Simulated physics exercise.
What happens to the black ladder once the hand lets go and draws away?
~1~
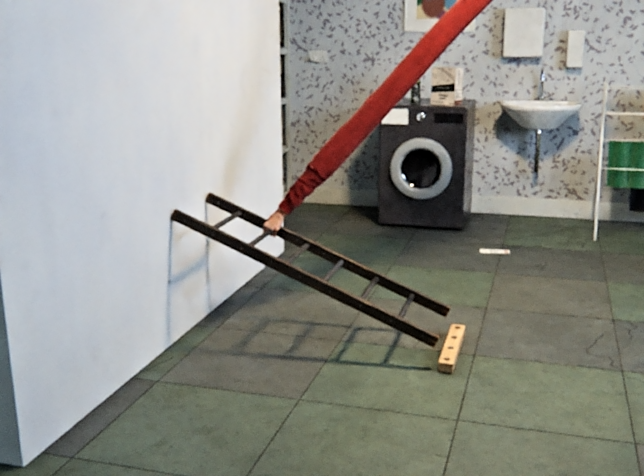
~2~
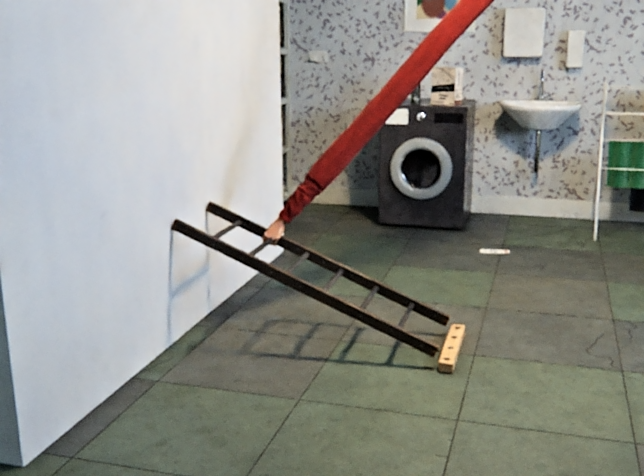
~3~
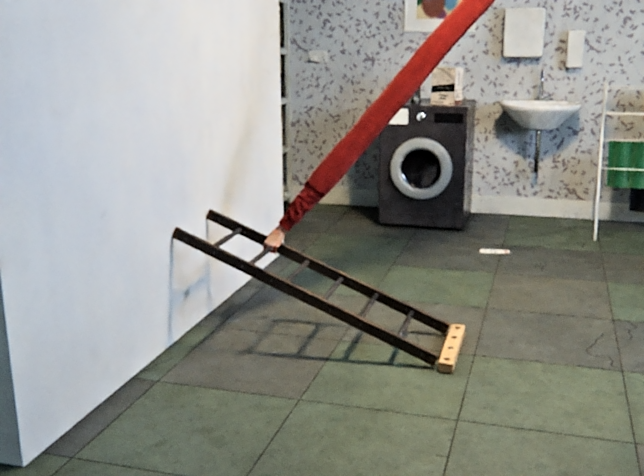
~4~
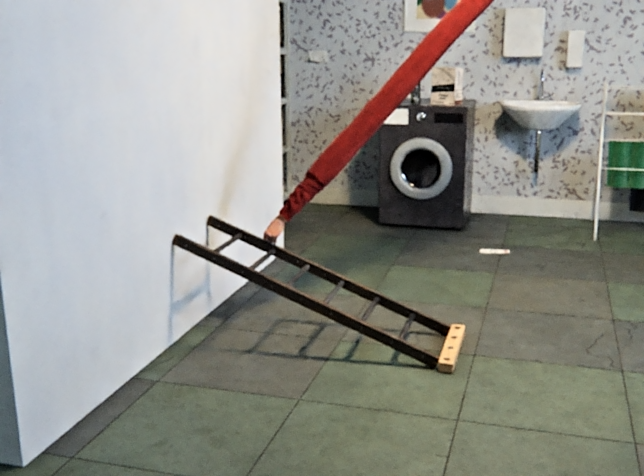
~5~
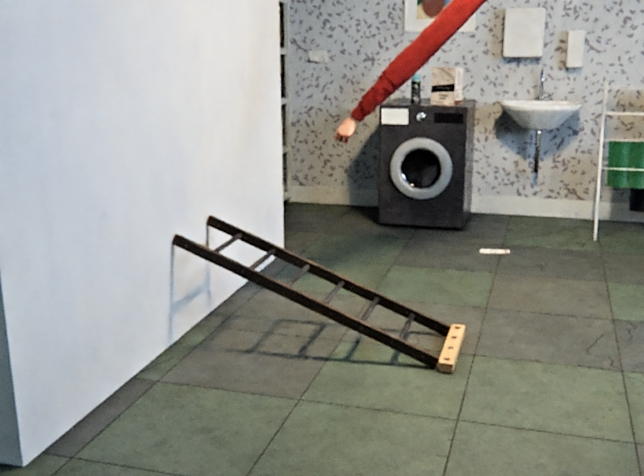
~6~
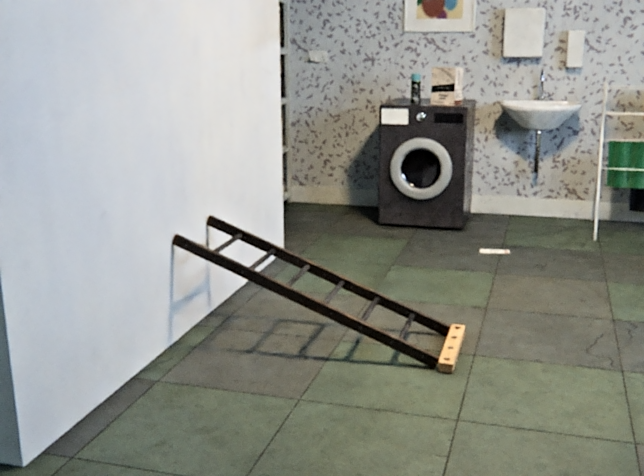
The black ladder remains leaning against the white wall at a low slant, with its foot against the wooden strip on the floor.
Black ladder being lowered slightly by a red-sleeved arm, its foot against a wooden strip, then staying leaned on the white wall.
